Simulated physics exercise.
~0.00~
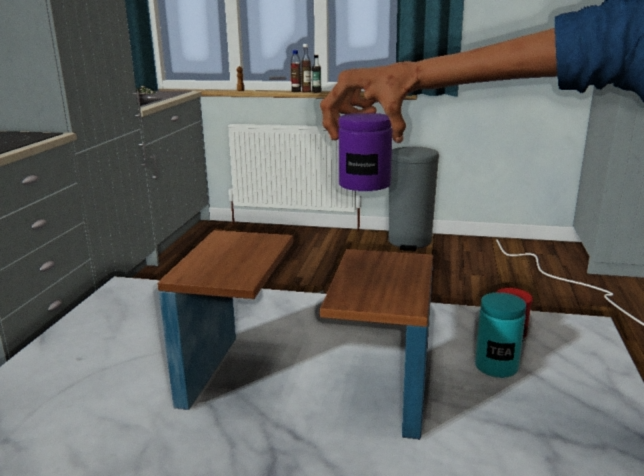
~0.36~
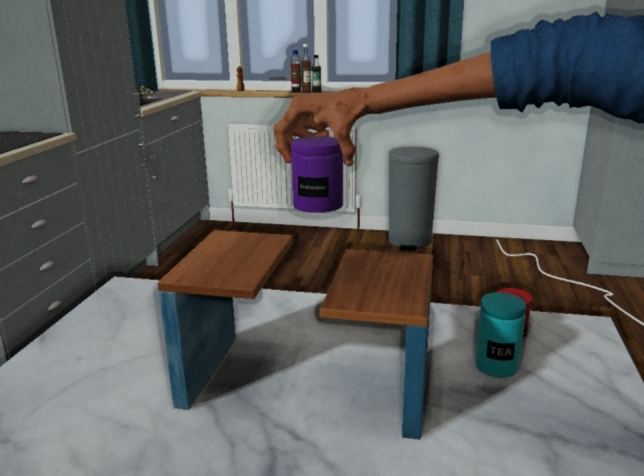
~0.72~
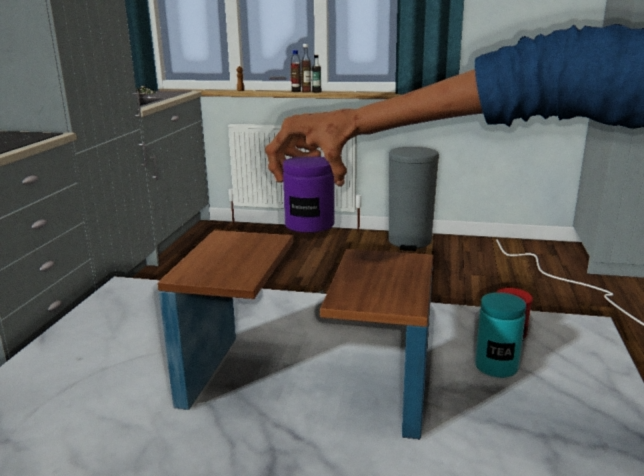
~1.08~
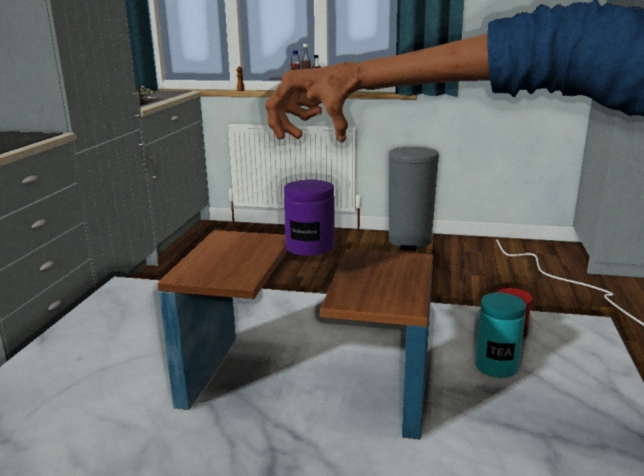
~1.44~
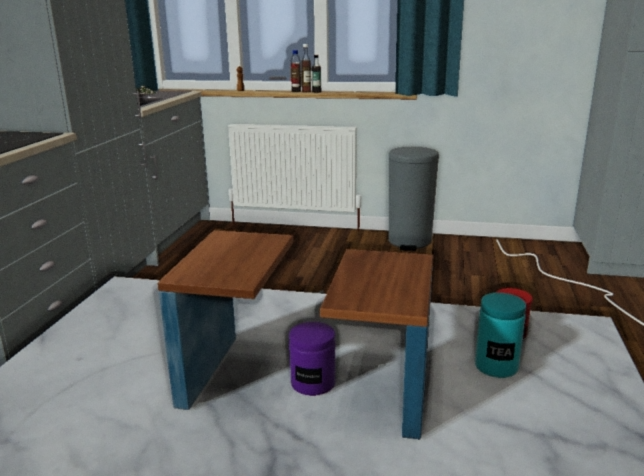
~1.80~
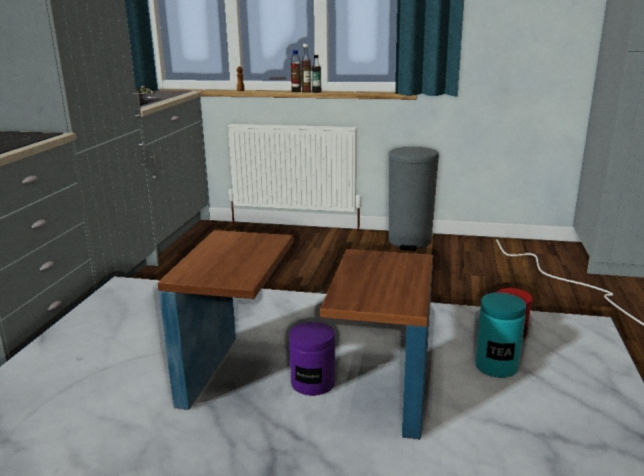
In a kitchen, a hand carries a purple jar left and down over the gap in a wooden-topped stand beside a turquoise jar and a red tin, then lets go and withdraws. The purple jar drops through the gap and ends upright on the marble surface below.
